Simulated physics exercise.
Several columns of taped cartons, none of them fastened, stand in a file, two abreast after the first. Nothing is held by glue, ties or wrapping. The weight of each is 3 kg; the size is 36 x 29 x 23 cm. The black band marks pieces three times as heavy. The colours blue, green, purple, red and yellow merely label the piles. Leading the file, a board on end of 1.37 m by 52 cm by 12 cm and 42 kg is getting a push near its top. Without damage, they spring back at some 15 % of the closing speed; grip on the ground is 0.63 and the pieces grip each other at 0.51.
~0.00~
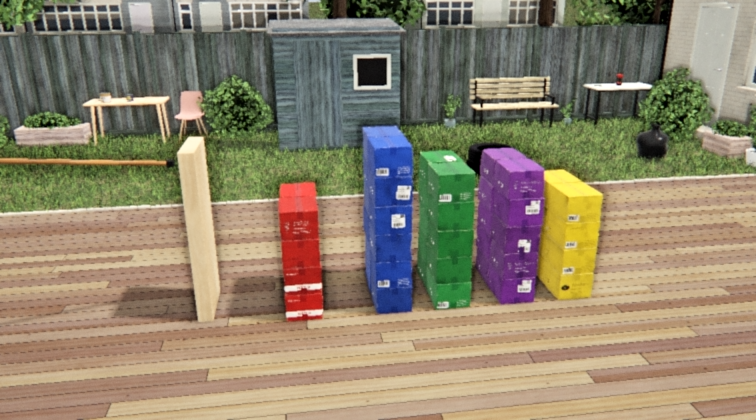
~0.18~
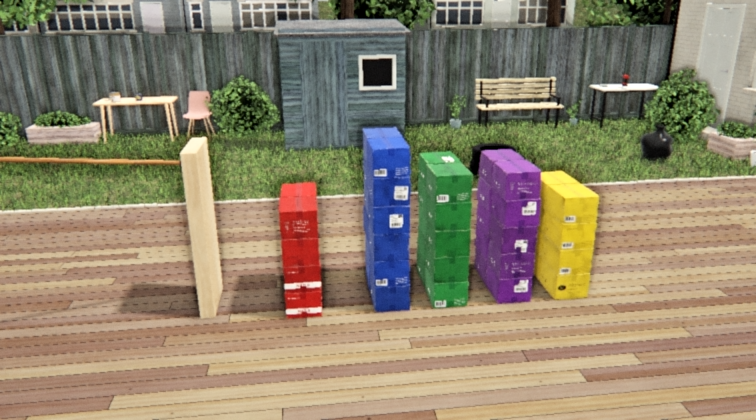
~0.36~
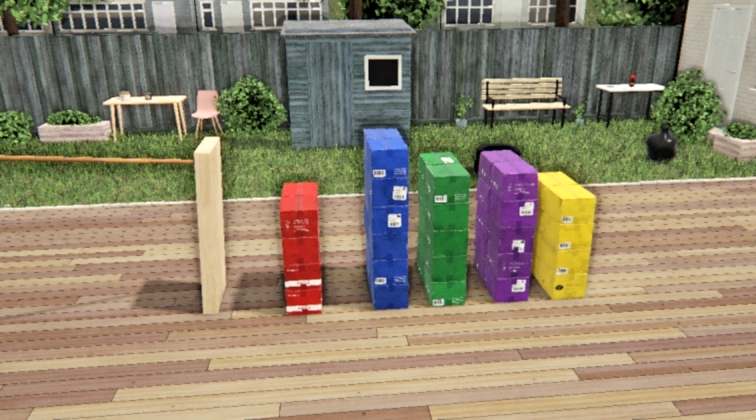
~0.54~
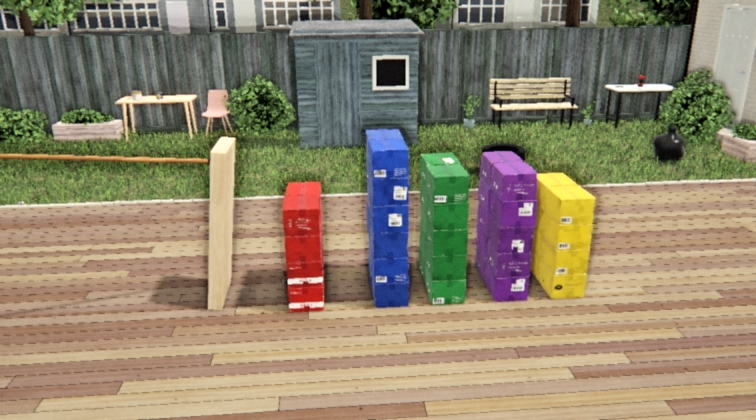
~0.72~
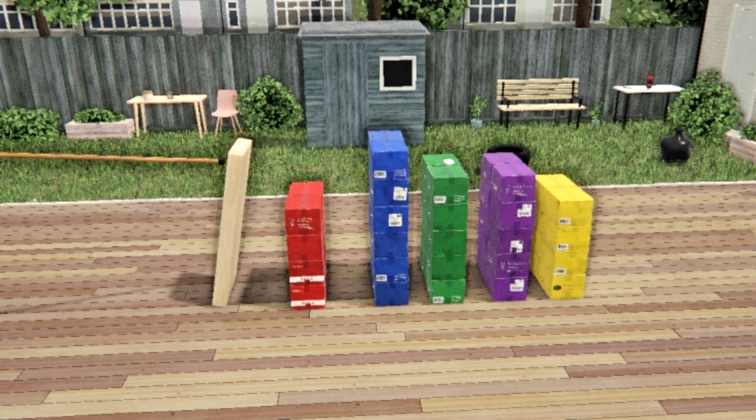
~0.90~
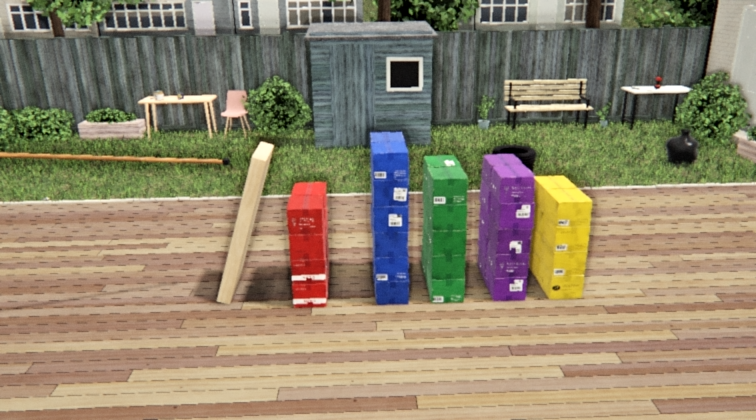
A long pole slides in from the left toward the top of an upright pale board standing before a row of red, blue, green, purple and yellow carton stacks. The board then tilts gradually rightward toward the red stack, leaning further after the pole stops, while the cartons stay still.
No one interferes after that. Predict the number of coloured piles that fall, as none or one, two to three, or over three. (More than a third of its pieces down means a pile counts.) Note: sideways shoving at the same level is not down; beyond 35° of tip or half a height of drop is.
The number of coloured piles that fall is over three.
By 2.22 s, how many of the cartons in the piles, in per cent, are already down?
At that instant, 15 percent.
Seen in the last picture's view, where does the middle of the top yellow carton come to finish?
Resting position, last image: About (724, 276).
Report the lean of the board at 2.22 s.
About 65°.
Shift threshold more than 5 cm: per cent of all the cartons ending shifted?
Answer: 95 %.
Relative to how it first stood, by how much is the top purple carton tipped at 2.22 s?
Roughly 5°.
After 1.62 s, board 51° from upright; none of the 48 cartons down, 20 disturbed; top red carton 27° from how it stood; top blue carton 36 mm from its place.
After 2.22 s, board 67° from upright; 8 of the 48 cartons down; top blue carton 24° from how it stood; top green carton 14° from how it stood.
After 3.02 s, board 67° from upright; 29 of the 48 cartons down; top blue carton 45° from how it stood, 43 cm lower; top red carton 42° from how it stood, 32 cm lower.
After 4.20 s, board 67° from upright; 43 of the 48 cartons down; top yellow carton upside down; top purple carton on its side.
In the end (5.7 s), board 67° from upright; 43 of the 48 cartons down; top yellow carton upside down; top purple carton on its side. Wrecked, blue, green, purple, red and yellow. From the last view, middles, top yellow carton near (724, 275), top purple carton near (648, 274).
